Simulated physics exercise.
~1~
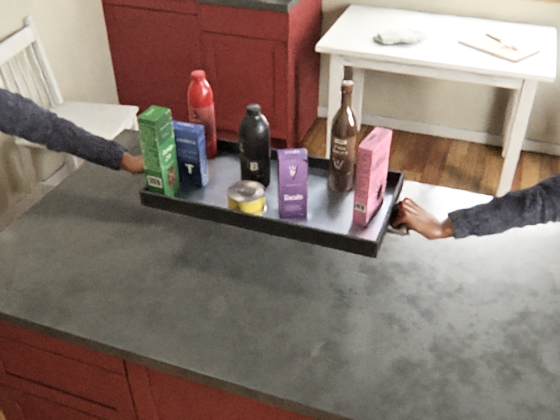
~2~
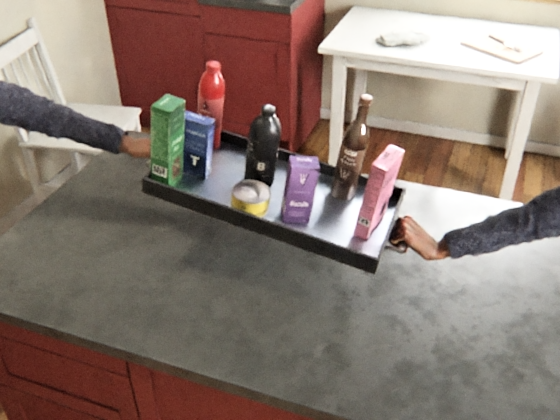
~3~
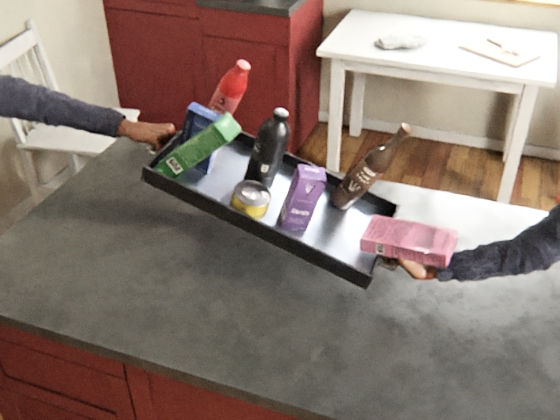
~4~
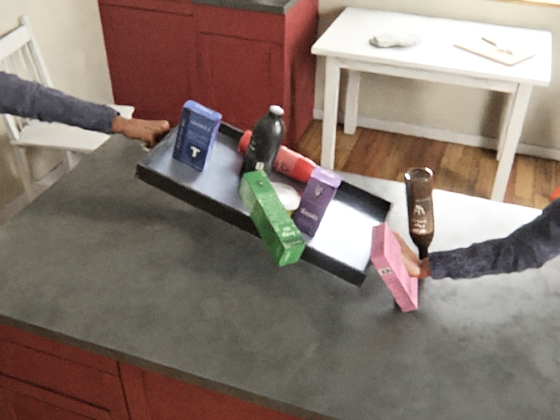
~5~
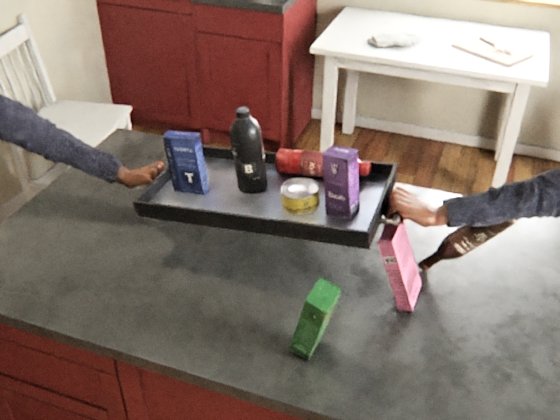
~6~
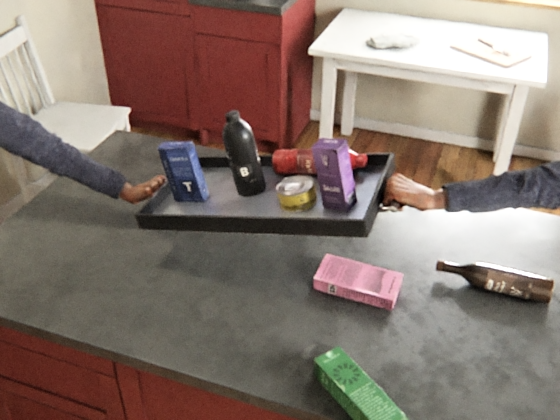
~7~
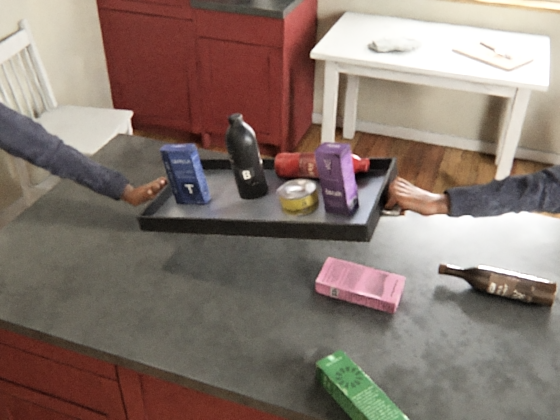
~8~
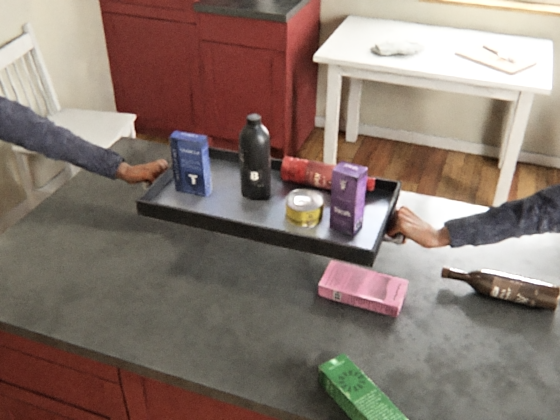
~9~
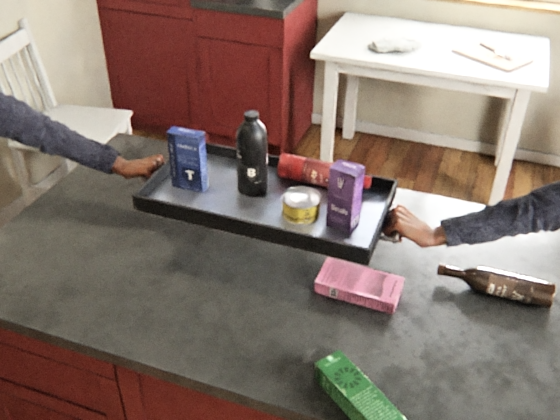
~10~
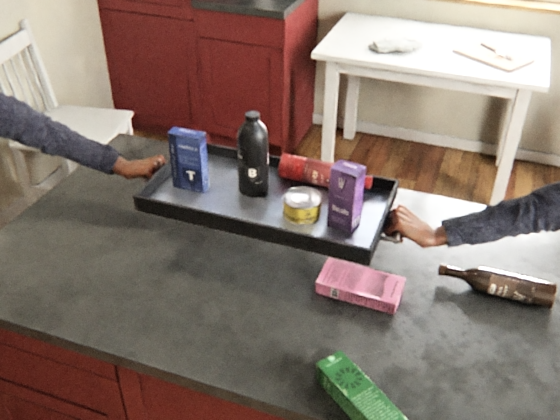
We see two hands tilt a tray of cartons, bottles and a tub down to the right, then back. A pink packet, brown bottle and green carton fall onto the counter, while the red bottle ends toppled on the levelled tray among the items still standing.
